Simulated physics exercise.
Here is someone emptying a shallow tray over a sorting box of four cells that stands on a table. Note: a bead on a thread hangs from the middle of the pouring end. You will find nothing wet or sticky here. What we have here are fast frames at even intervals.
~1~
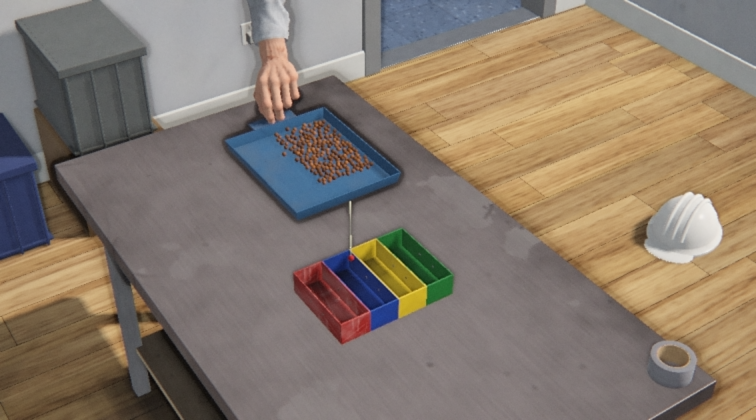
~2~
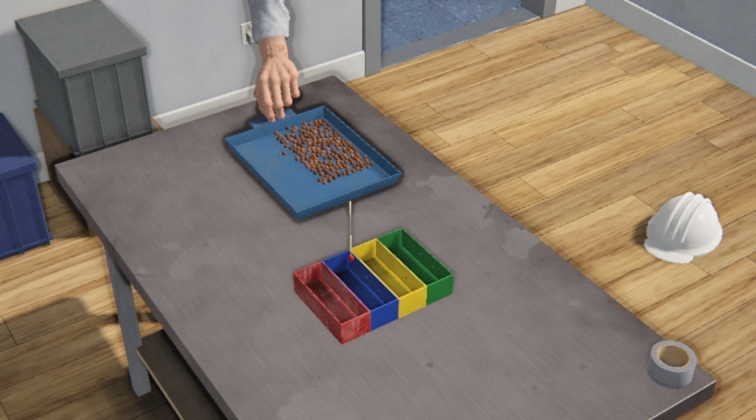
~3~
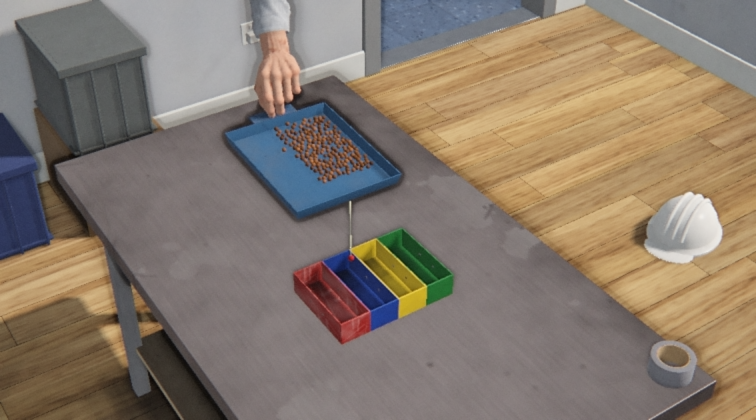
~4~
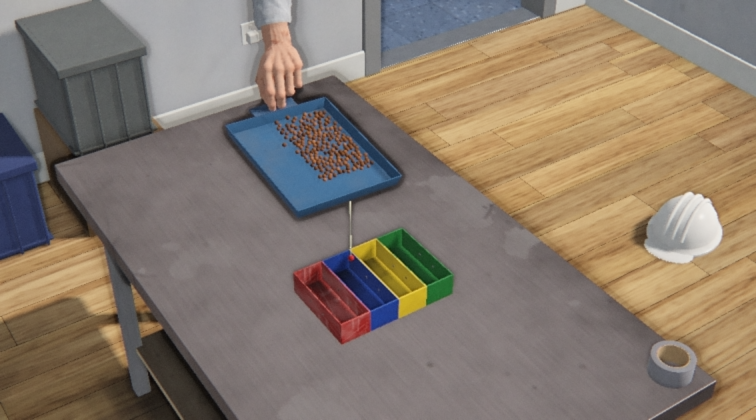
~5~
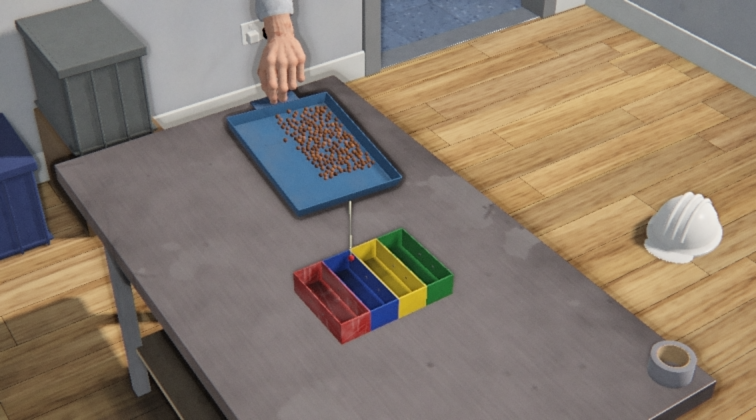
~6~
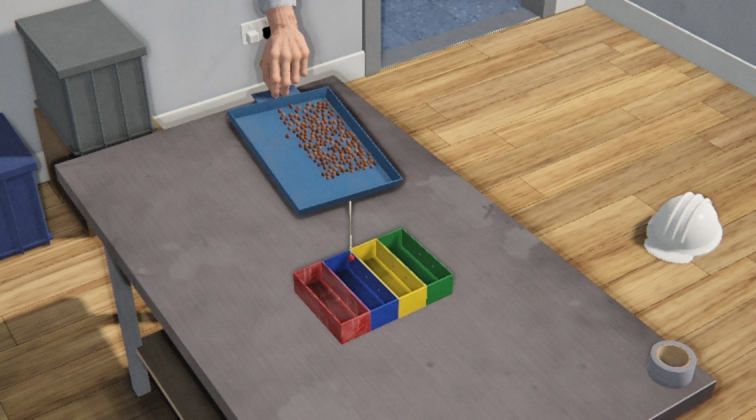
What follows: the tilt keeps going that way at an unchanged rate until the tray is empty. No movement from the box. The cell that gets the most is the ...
... Green one.
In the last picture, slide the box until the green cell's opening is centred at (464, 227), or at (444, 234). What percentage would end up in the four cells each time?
100 % for the first, 100 % for the second.
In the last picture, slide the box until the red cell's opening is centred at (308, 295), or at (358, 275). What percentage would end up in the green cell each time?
In turn 60 and 0 in a hundred.
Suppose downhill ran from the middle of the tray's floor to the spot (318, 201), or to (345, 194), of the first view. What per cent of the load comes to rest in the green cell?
First case around 0 per cent, second case 30 per cent.
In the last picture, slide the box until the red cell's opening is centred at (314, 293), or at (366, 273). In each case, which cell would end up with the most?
Result 1: That green cell. Result 2: The cell in blue.
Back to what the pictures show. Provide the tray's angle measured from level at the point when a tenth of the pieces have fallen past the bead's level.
At roughly 80°.
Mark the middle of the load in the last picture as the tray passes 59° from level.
Near (377, 178).
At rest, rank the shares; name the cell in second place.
Yellow.
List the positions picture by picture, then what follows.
Corners of the pouring end at (298, 210) and (397, 172), level; middle of the load at (323, 153), cereal balls; bead on its thread at (351, 258); red cell at (356, 326); blue cell at (384, 313); yellow cell at (412, 300); green cell at (440, 288), in the first picture.
Corners of the pouring end at (298, 210) and (397, 172), level; middle of the load at (323, 152), in the second picture.
Corners of the pouring end at (298, 209) and (398, 173), tipped barely, lowest at the right corner; middle of the load at (323, 150), in the third picture.
Corners of the pouring end at (299, 208) and (398, 175), tipped a little, lowest at the right corner; middle of the load at (323, 147), in the fourth picture.
Corners of the pouring end at (300, 208) and (399, 176), tipped a little, lowest at the right corner; middle of the load at (324, 144), in the fifth picture.
Corners of the pouring end at (301, 207) and (399, 178), tipped clearly, lowest at the right corner; middle of the load at (326, 142), about a quarter on the move; red cell at (356, 326); blue cell at (384, 313); yellow cell at (412, 300); green cell at (440, 288), in the sixth picture.
Soon, tray tipped steeply; nearly all on the tray; a stray few in the green cell; a small part falling or outside the box.
A while on, tray tipped right over; about a quarter on the tray; about half in the green cell; a small part in the yellow cell; about a quarter falling or outside the box.
Towards the end, tray tipped past a quarter turn; most in the green cell; about a quarter in the yellow cell; a stray few in the blue cell; a stray few falling or outside the box.
Finally, tray tipped past a quarter turn; most in the green cell; about a quarter in the yellow cell; a stray few in the blue cell; none in the red cell; a stray few outside the box.
